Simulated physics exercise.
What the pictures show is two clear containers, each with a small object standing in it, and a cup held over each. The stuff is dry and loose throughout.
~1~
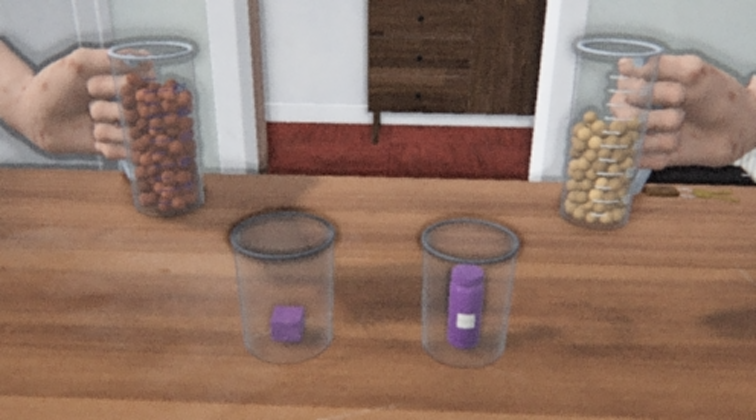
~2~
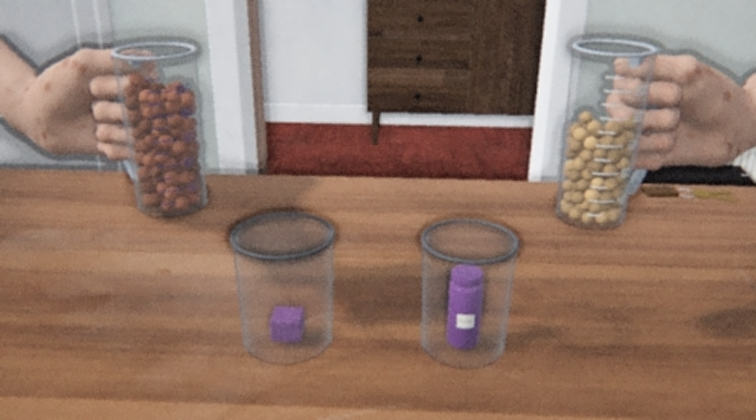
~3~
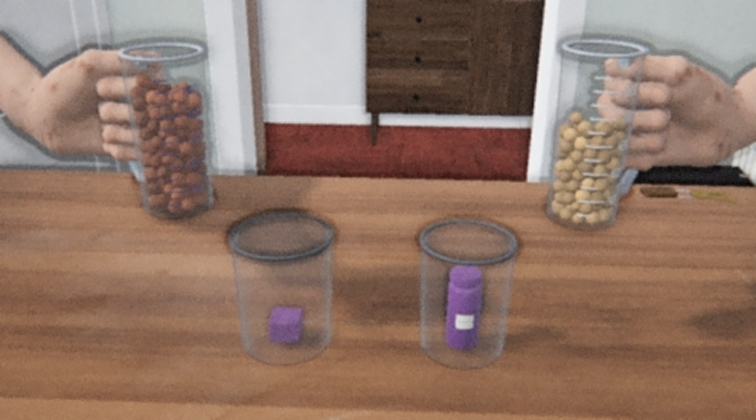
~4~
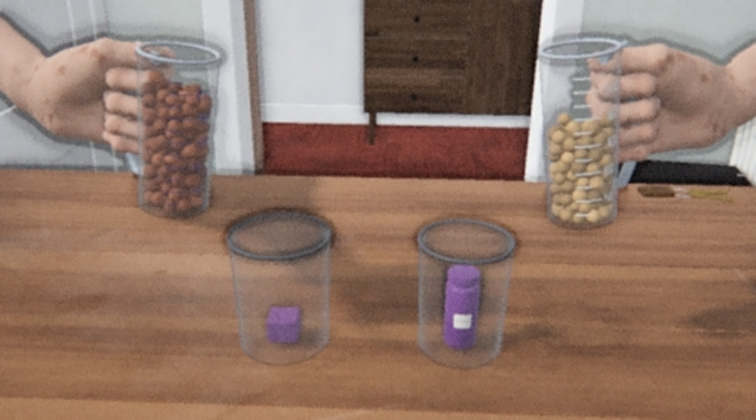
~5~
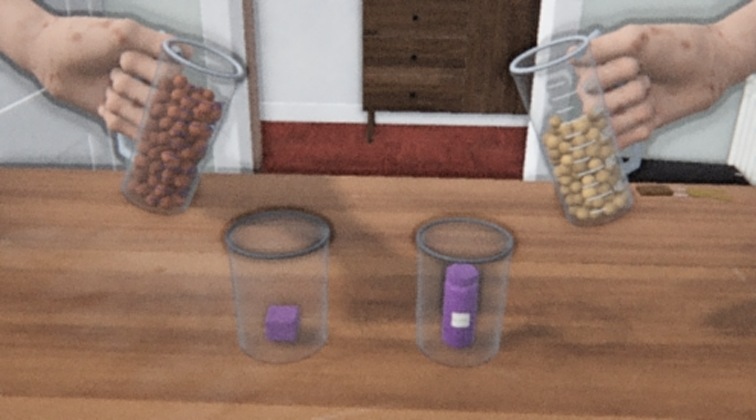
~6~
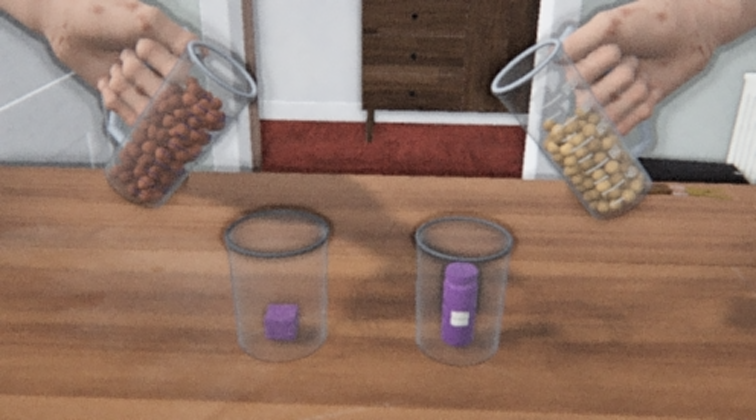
Two hands hold clear cups above the far side of a wooden table, seen from slightly above, with a dark wooden cabinet and red floor behind. The left cup holds reddish-brown pellets and the right pale round beads, while nearer glasses contain a small purple block at left and a purple canister at right. The hands shift the cups slightly inward, then tilt them toward each other.
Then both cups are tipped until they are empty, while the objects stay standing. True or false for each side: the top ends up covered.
Left: True; right: False.
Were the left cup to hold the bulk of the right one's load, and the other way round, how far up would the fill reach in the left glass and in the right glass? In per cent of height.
The left one reaches 45 % of its height, the right one 70 %.
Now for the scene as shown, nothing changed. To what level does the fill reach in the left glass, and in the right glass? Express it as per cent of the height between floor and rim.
Left: Roughly 55 %, right: 60 %.
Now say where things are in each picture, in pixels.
The first picture shows small block in the left glass near (288, 324), a quarter of its height or less; left cup near (161, 130), three quarters full of clay pellets; small canister in the right glass near (465, 306), reaching well over half way up; right cup near (606, 136), two thirds full of round wooden beads.
The second picture shows left cup near (164, 131), upright; right cup near (601, 136), upright.
The third picture shows left cup near (171, 132), upright; right cup near (591, 137), upright.
The fourth picture shows left cup near (176, 132), tipped 8°; right cup near (581, 136), tipped 8°.
The fifth picture shows left cup near (179, 130), tipped 24°; right cup near (576, 135), tipped 24°.
The sixth picture shows small block in the left glass near (282, 322); left cup near (178, 129), tipped 40°; small canister in the right glass near (459, 304); right cup near (575, 134), tipped 40°.
Then, 0.32 s on from there, left glass empty, all of its cupful still in the cup; right glass empty, all of its cupful still in the cup.
Then, 0.66 s on from there, left glass nearly empty, nearly all of its cupful still in the cup; right glass nearly empty, nearly all of its cupful still in the cup.
Then, 1.06 s on from there, left glass half full, a stray few of its cupful still in the cup; right glass a third full, none of its cupful still in the cup, one piece on the table.
In the end, left glass half full (surface near (280, 280)), nothing beside it; right glass two thirds full (surface near (461, 280)), one piece on the table; the left thing is covered; the right thing is still showing.
